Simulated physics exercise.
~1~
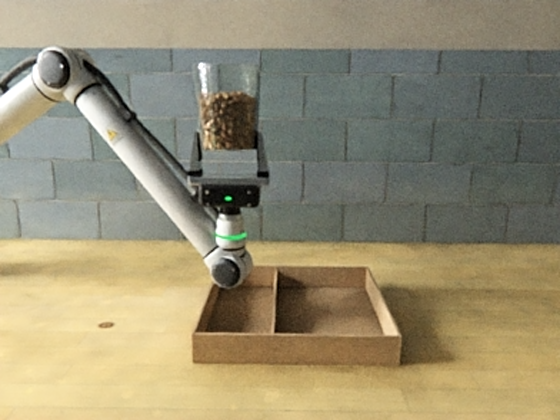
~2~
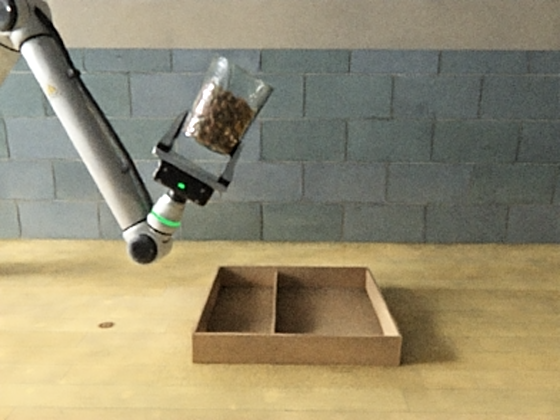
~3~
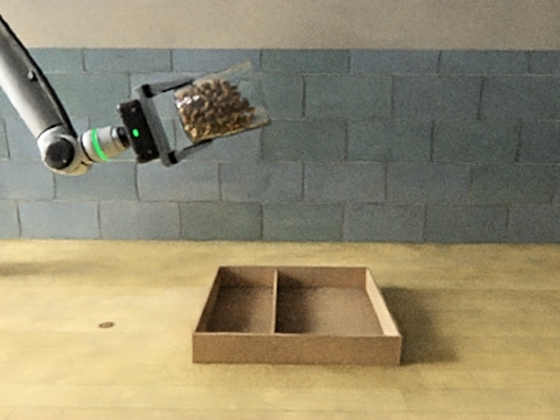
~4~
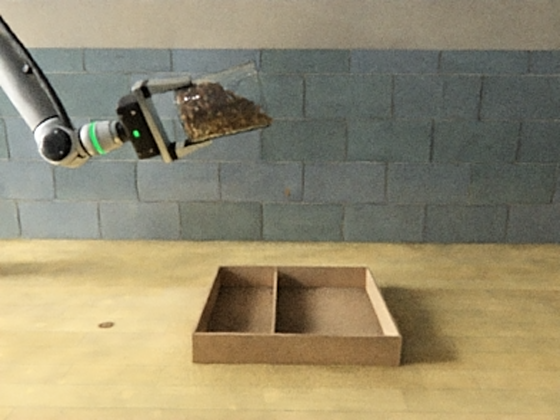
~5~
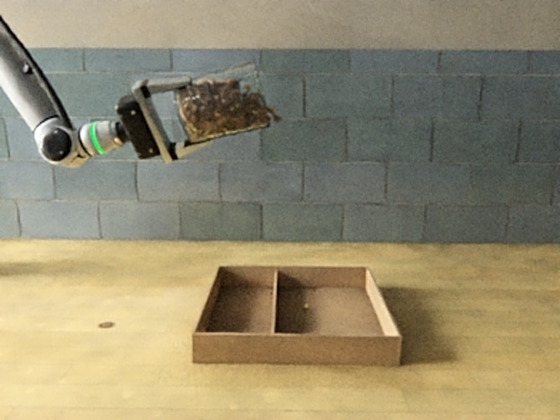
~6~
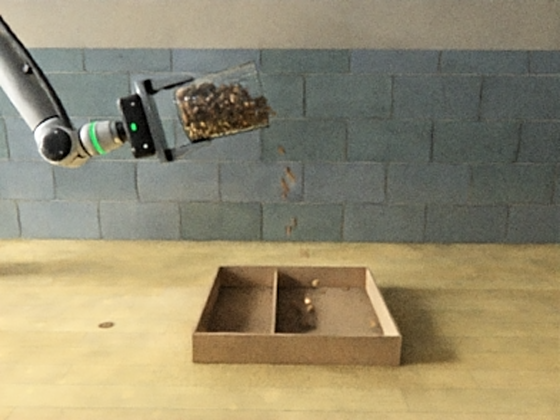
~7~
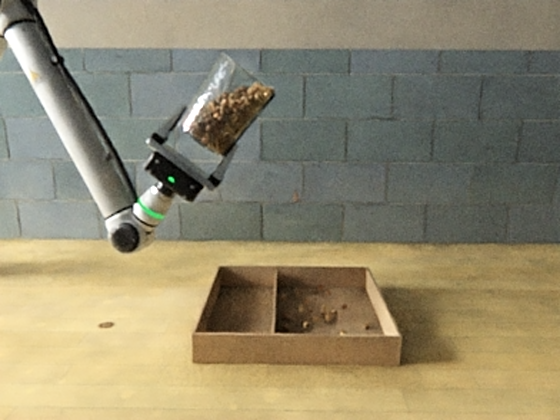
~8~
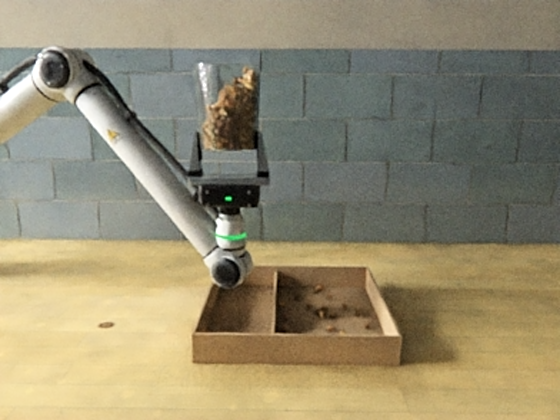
A robot arm lifts and tips a clear cup of brown beans onto its side above a divided tray, spilling a few into the right-hand compartment, then swings it back upright with most of the beans still inside, heaped against its right side.
